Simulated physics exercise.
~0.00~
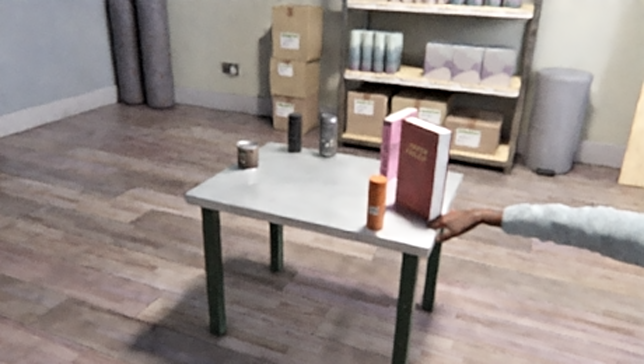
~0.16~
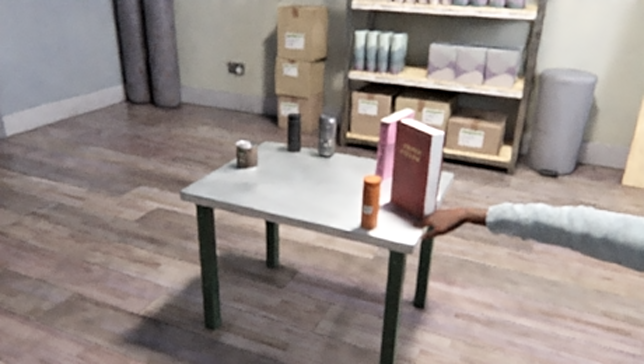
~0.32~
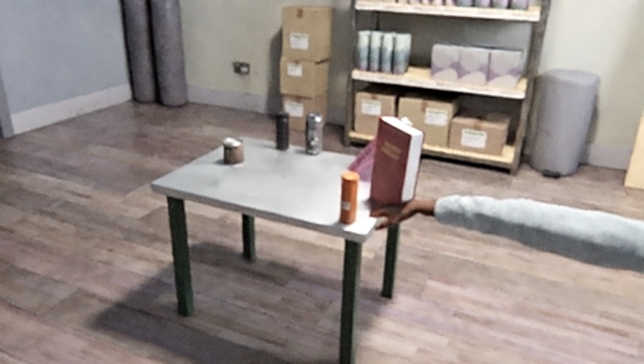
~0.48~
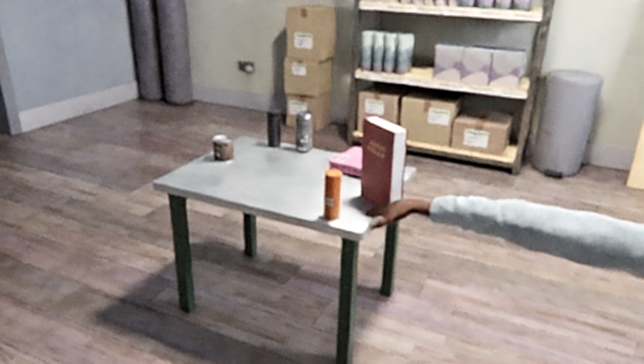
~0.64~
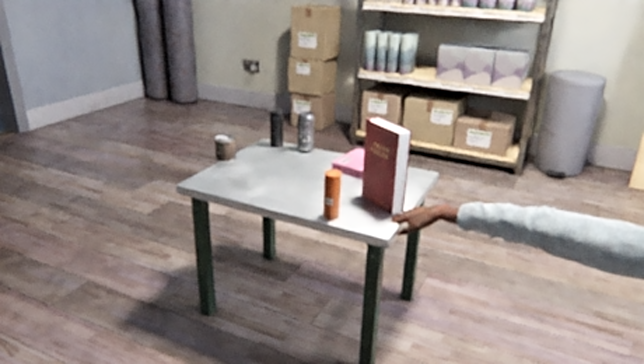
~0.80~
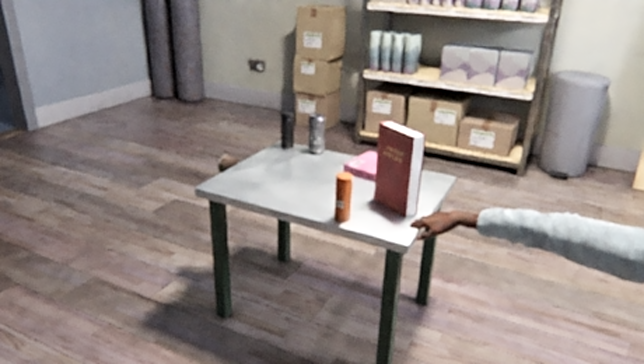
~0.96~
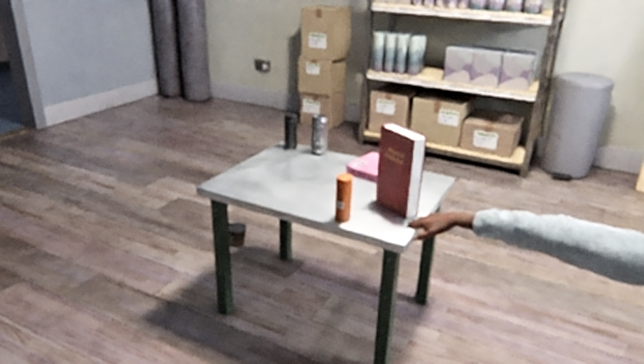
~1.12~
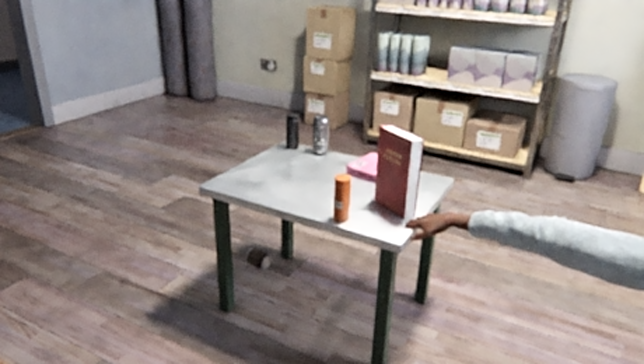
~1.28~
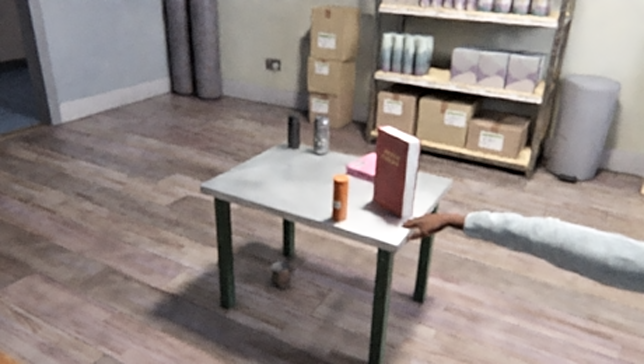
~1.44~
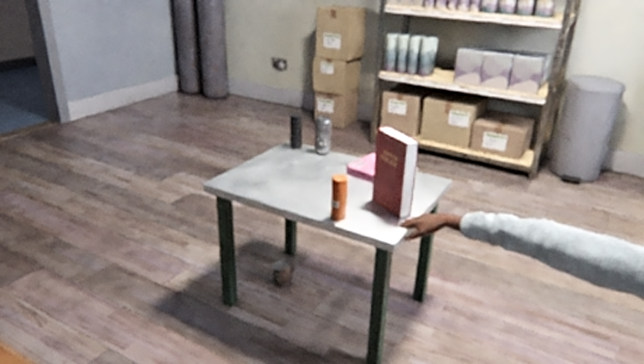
A hand shoving a small table left then back right, a pink book toppling flat and a brown tin falling to the floor.
